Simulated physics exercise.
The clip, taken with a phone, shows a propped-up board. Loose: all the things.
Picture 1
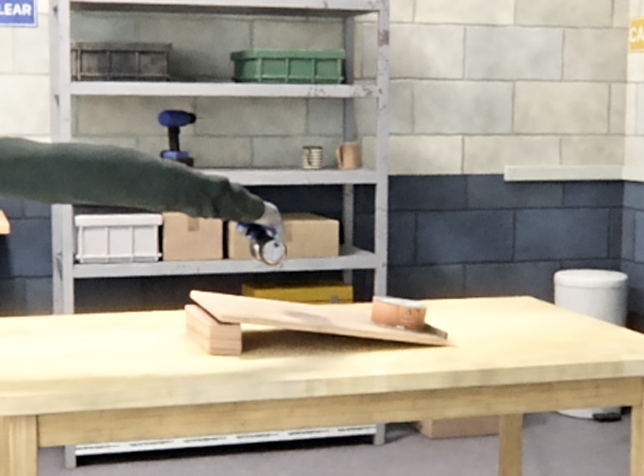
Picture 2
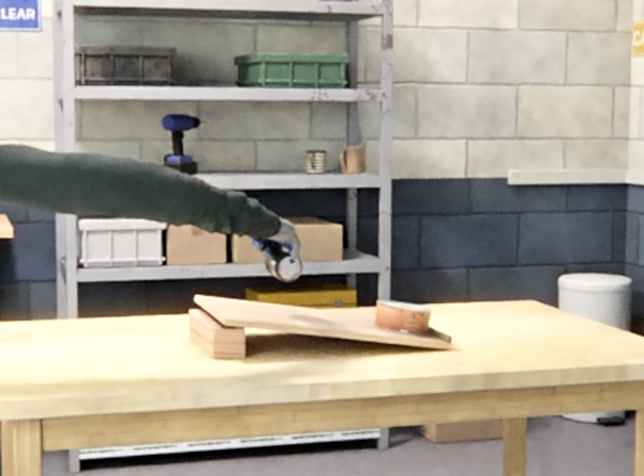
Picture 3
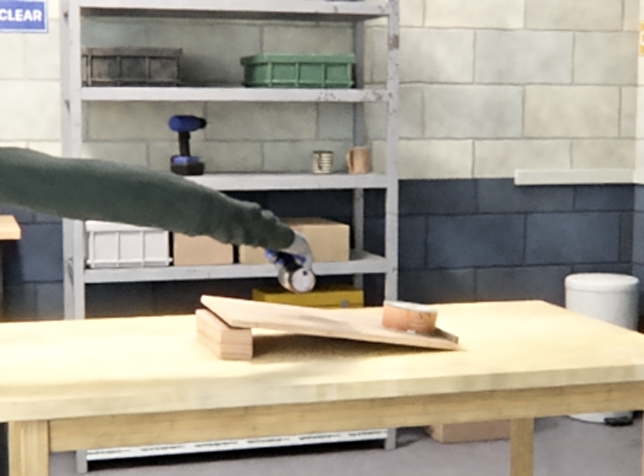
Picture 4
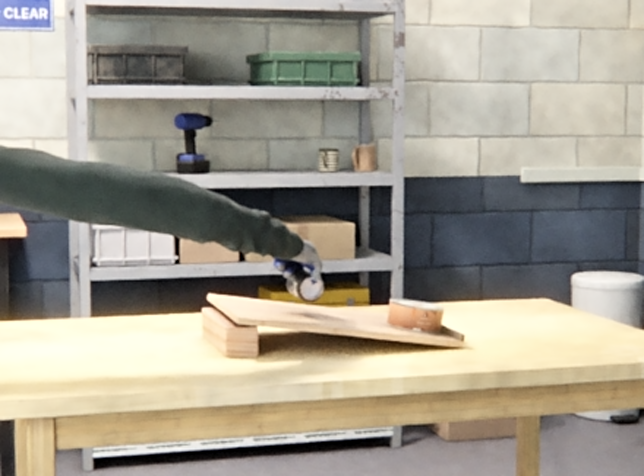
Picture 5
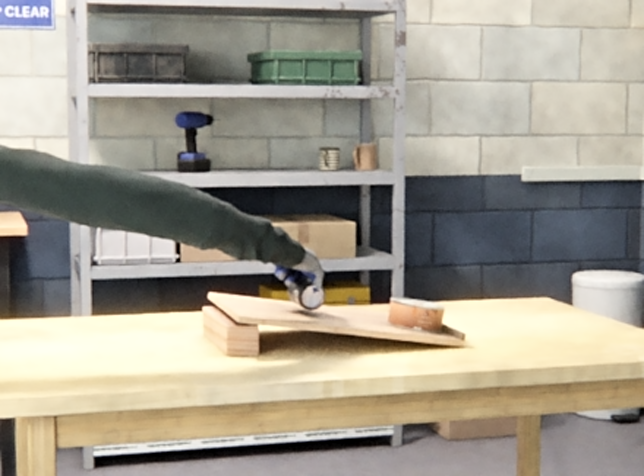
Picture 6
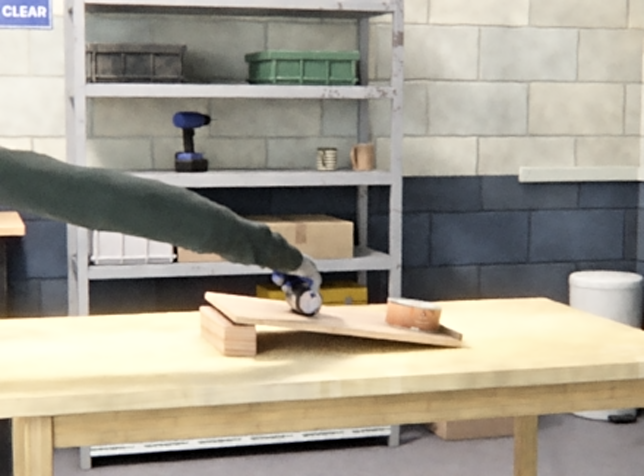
In the video, a gloved hand lowers a black can onto the middle of a propped-up board on a wooden table and keeps hold of it, while an orange tub sits near the board's lower right end.
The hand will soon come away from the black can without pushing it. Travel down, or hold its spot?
It travels down.
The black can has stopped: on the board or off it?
Watch the black can: It stays aboard.
Then, 0.50 s on from there, black can shifted about its own width near (332, 302).
Then, 0.70 s on from there, black can shifted well along near (366, 306).
In the end, moved from the start, black can; orange tub unmoved. At the end, from the last picture's camera, black can near (376, 307). The black can runs down the board.
